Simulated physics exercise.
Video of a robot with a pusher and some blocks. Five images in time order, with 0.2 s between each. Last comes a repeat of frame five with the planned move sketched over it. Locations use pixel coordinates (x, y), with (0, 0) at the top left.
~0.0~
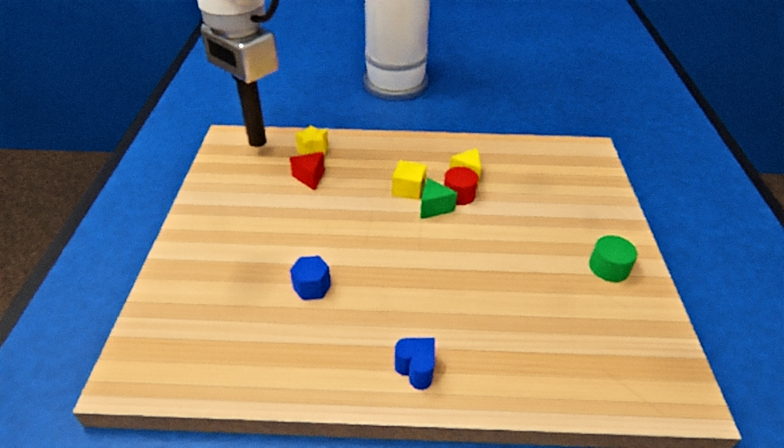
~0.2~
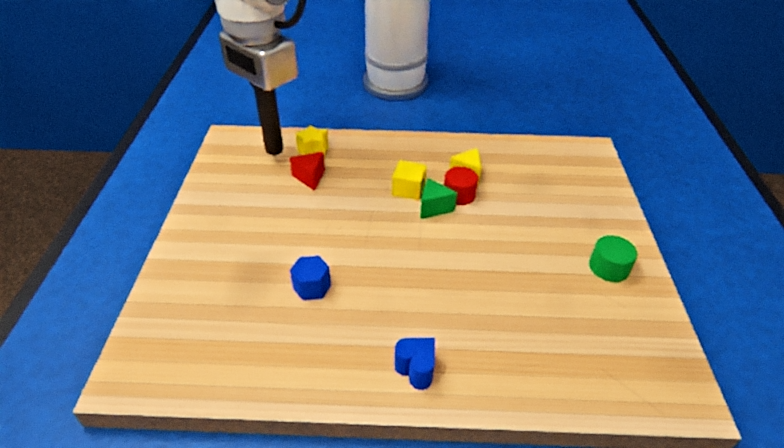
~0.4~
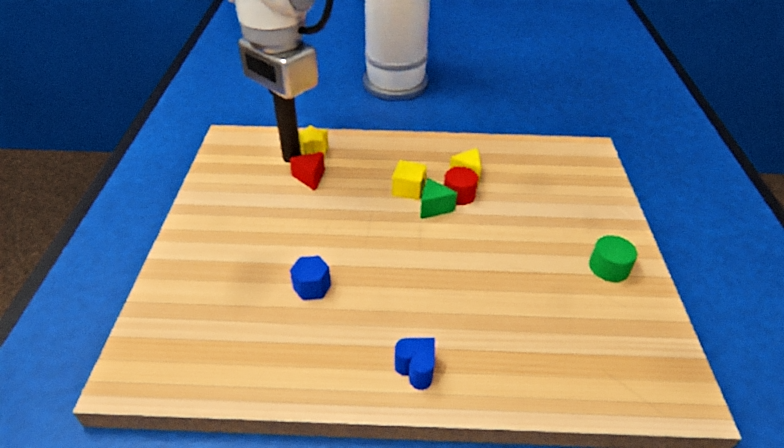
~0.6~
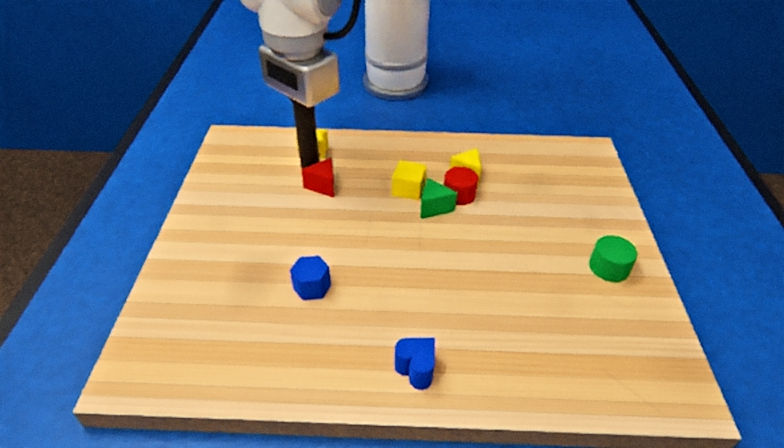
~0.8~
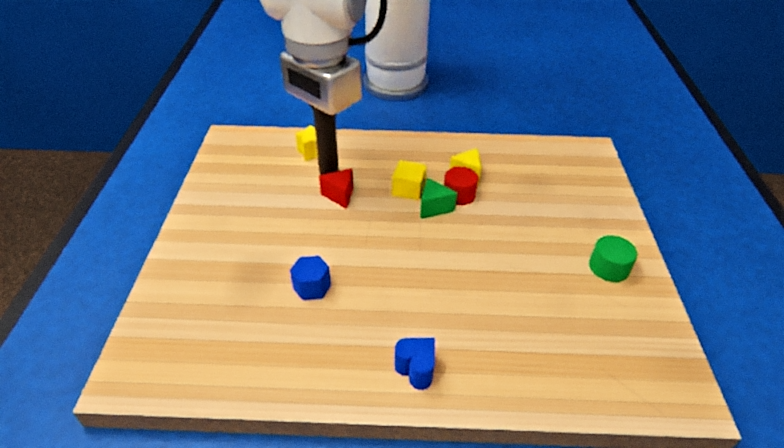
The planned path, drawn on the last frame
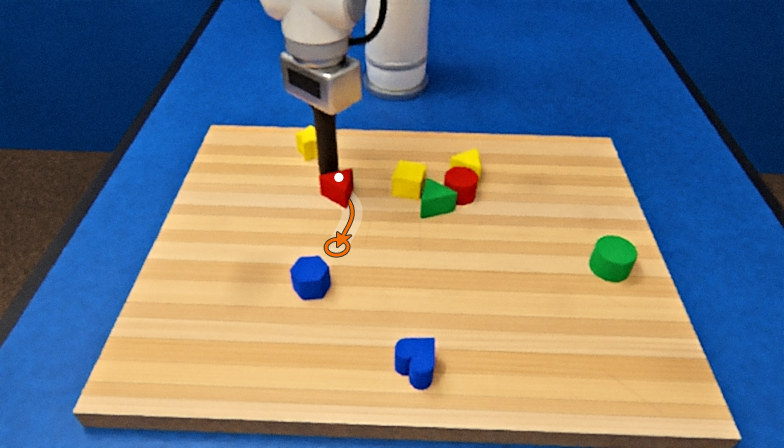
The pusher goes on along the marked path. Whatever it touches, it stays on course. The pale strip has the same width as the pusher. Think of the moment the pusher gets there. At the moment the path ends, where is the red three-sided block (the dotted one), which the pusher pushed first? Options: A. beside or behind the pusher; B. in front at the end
Answer: A.
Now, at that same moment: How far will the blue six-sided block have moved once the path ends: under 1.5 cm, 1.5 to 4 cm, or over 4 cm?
Under 1.5 cm.
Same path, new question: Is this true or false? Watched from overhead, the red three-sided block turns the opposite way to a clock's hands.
This is true.
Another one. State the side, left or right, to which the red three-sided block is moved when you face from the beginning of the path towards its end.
Measured against the direction from start to end, the red three-sided block shifts toward the left-hand side.
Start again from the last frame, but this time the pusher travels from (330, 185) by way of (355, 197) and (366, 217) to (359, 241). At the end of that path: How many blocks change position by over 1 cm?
The way I see it, the answer is one.
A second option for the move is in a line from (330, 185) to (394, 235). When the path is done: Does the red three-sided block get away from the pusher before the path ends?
That would be a no.
Drawn move, from (330, 185) via (349, 201) and (350, 224), ending at (337, 247); the dot is on the red three-sided block.
On the path given first. One third of the way, pusher (349, 191); red three-sided block (360, 194).
Two thirds of the way, pusher (349, 213); red three-sided block (369, 210), turned 45° anticlockwise.
At the end, pusher (336, 236); blue six-sided block still; red three-sided block (370, 210), turned 50° anticlockwise.
